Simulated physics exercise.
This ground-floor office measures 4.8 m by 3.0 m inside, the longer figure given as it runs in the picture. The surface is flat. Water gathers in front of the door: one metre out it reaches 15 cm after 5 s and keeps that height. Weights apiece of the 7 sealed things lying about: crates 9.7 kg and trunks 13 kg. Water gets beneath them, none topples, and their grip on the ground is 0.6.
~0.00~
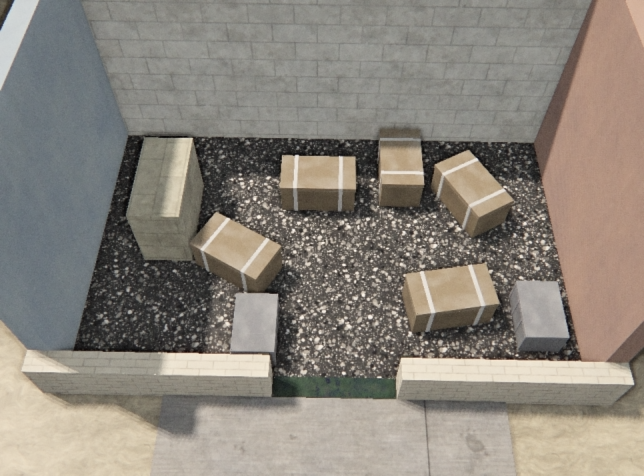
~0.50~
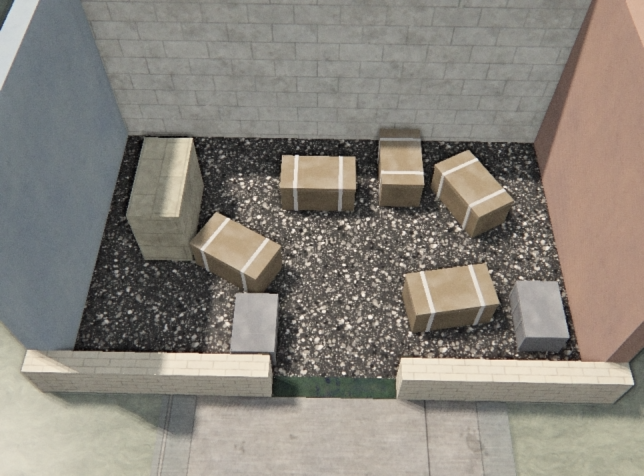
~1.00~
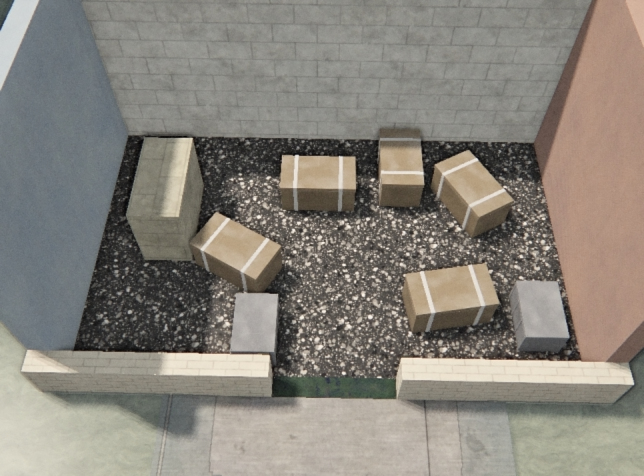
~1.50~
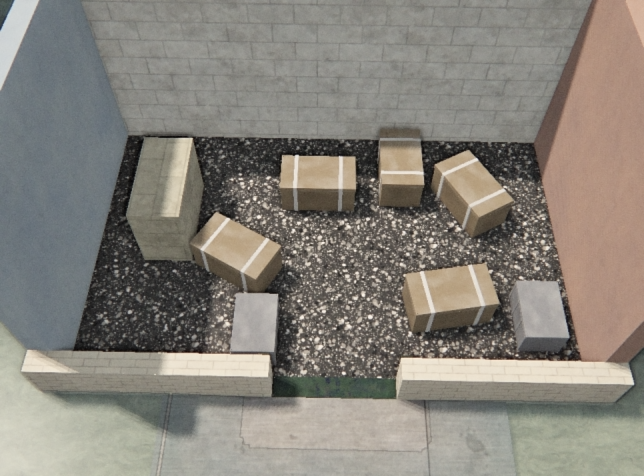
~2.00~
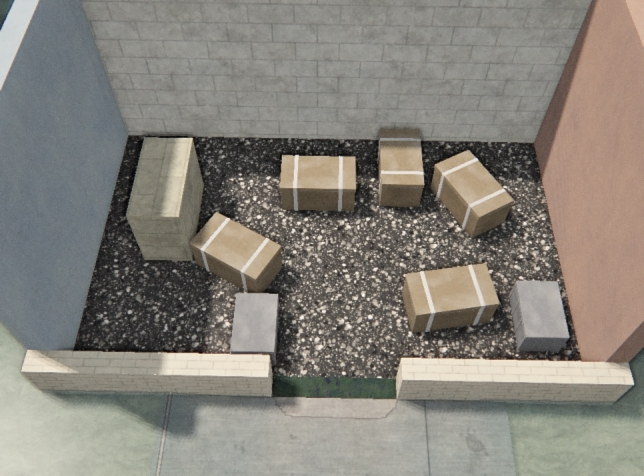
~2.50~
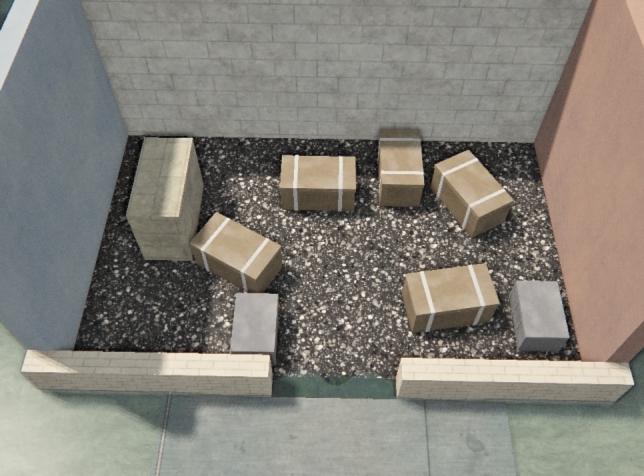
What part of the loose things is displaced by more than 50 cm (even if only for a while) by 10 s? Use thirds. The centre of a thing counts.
It is under a third.
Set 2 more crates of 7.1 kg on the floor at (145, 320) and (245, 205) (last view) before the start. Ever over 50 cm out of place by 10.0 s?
In that order: Short of it, under.
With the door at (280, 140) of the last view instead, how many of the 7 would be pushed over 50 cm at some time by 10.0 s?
Then 1.
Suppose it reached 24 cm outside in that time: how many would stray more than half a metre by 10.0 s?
Then 3.
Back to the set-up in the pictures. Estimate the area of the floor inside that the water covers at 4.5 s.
About 2.5 m2.
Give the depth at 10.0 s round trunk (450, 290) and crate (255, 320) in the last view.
About 3 and 3 cm.
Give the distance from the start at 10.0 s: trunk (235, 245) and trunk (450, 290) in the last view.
In turn: 5 cm, 20 cm.
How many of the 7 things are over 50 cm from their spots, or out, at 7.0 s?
I count 1.
After 3.5 s 0 of 7 are over 50 cm from their spots; 0 afloat.
After 4.5 s 0 of 7 are over 50 cm from their spots; 0 afloat.
After 7.0 s 1 of 7 are over 50 cm from their spots; 1 afloat.
After 10.0 s 2 of 7 are over 50 cm from their spots, and 2 have been at some point; 3 afloat.
